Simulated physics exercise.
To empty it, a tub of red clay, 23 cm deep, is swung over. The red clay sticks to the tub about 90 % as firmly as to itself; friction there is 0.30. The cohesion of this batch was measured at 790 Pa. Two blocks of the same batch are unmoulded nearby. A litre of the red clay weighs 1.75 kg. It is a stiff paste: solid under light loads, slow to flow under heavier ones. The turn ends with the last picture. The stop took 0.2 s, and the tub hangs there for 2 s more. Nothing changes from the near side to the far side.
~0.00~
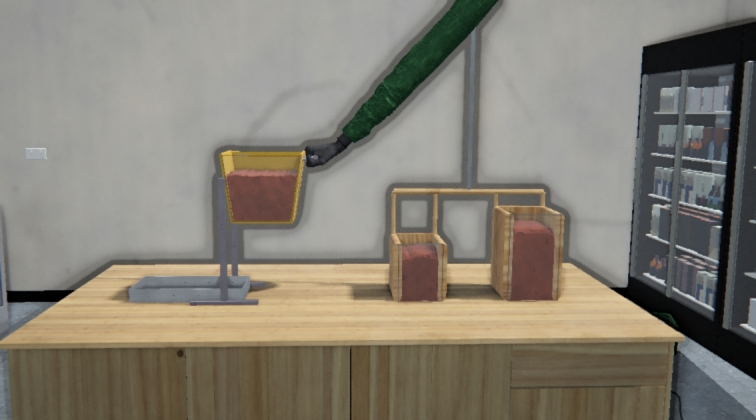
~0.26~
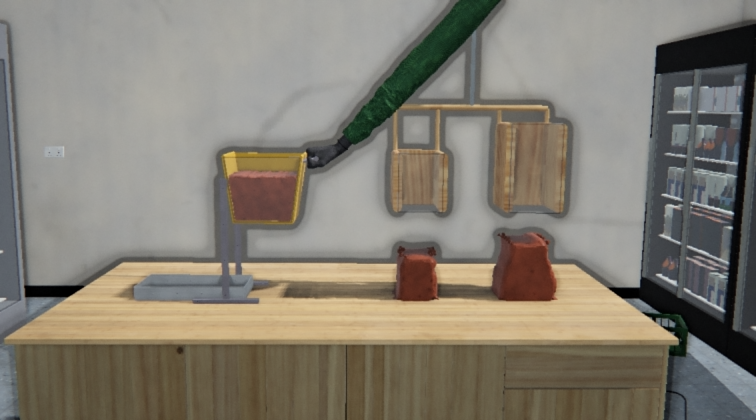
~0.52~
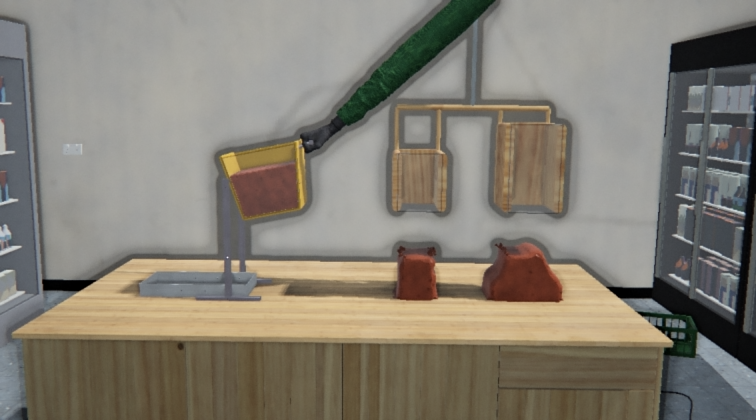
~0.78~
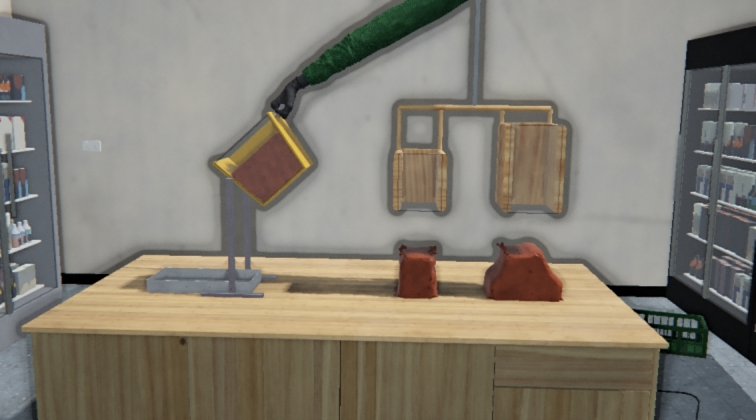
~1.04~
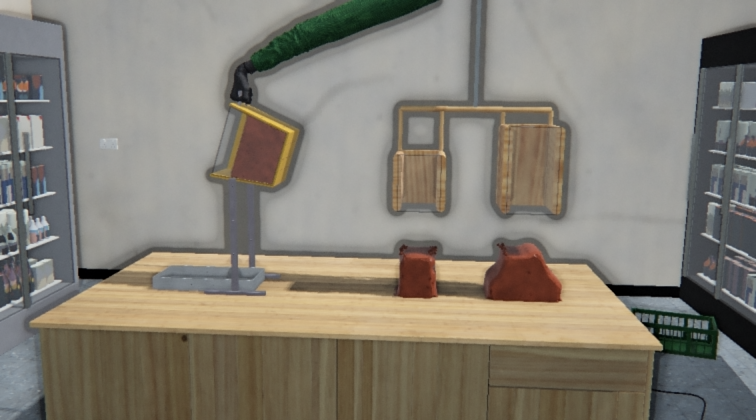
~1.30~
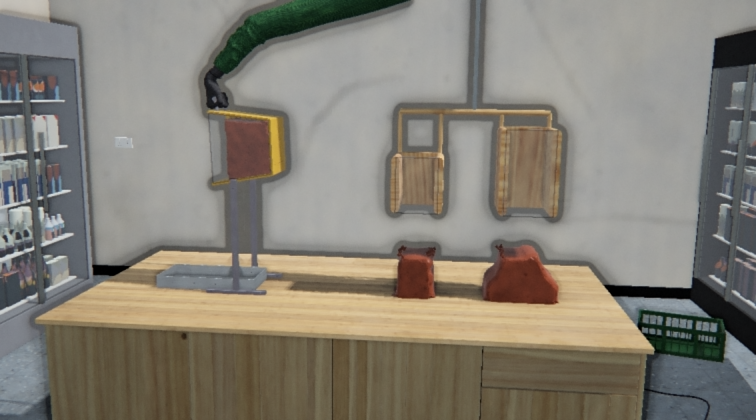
In the video, wooden moulds lift off two red clay blocks on a table, and the taller block slumps; then a green-sleeved arm turns a yellow-edged tub of red clay onto its side, its open side facing left.
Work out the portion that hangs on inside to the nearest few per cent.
Close to 64 per cent.
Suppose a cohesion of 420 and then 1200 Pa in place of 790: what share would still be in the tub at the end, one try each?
In turn about 50 %, 100 %.
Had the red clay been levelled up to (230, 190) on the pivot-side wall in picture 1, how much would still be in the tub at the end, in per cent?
Then about 100 %.
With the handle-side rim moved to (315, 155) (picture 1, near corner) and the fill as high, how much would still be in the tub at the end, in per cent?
It would be near 45 %.
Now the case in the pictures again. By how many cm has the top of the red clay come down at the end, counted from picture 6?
Some 0 cm.
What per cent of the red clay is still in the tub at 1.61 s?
Near 100 %.
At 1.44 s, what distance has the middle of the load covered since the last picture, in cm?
About 2 cm.
By 1.44 s, the tub is at 92 degrees and holds 100 %.
By 1.61 s, the tub is at 92 degrees and holds 99 %.
By 1.78 s, the tub is at 92 degrees and holds 85 %.
By 1.95 s, the tub is at 92 degrees and holds 70 %.
By 3.30 s, at the end, the tub is at 92 degrees and holds 64 %.
